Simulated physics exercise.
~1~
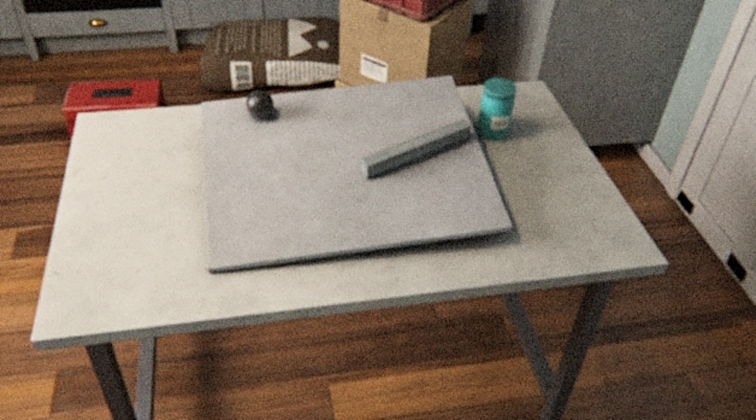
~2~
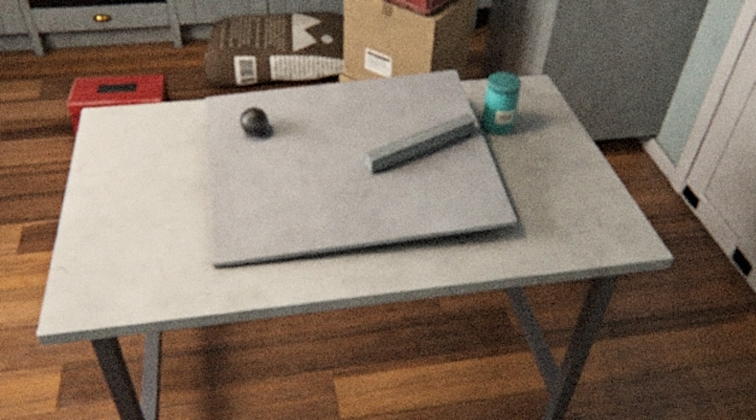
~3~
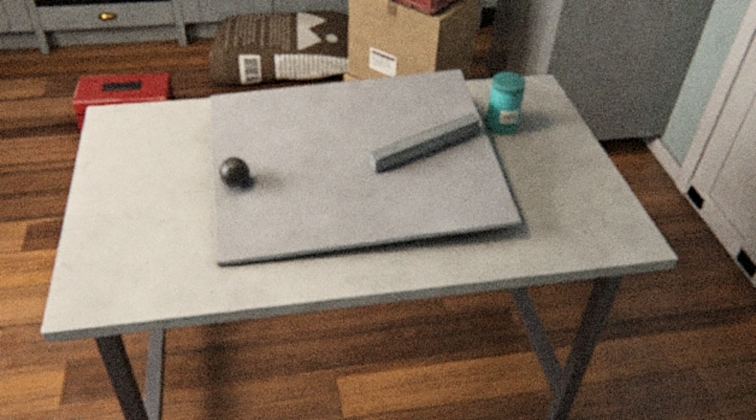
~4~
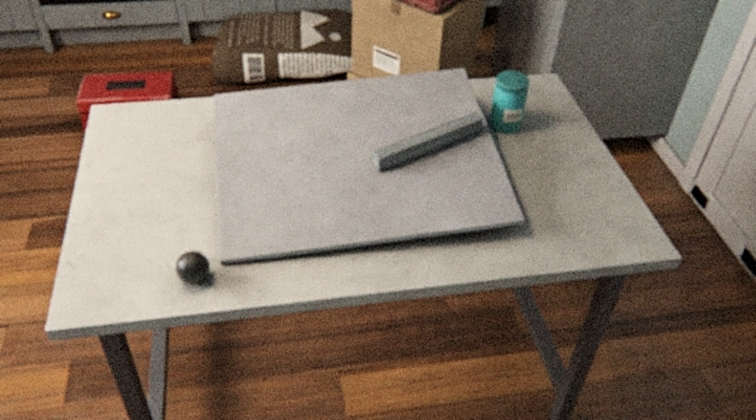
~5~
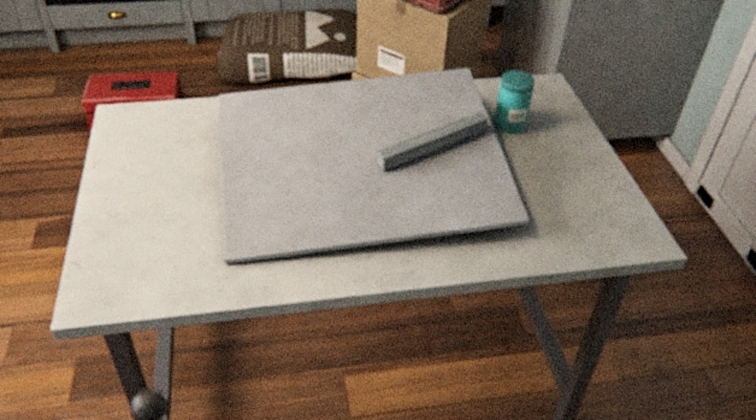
A black ball rolls down a tilted gray board on a table, moving left and toward the viewer, while a turquoise jar and a gray block stay in place. It leaves the board's left side, crosses the tabletop, and drops past the near edge beside a table leg.
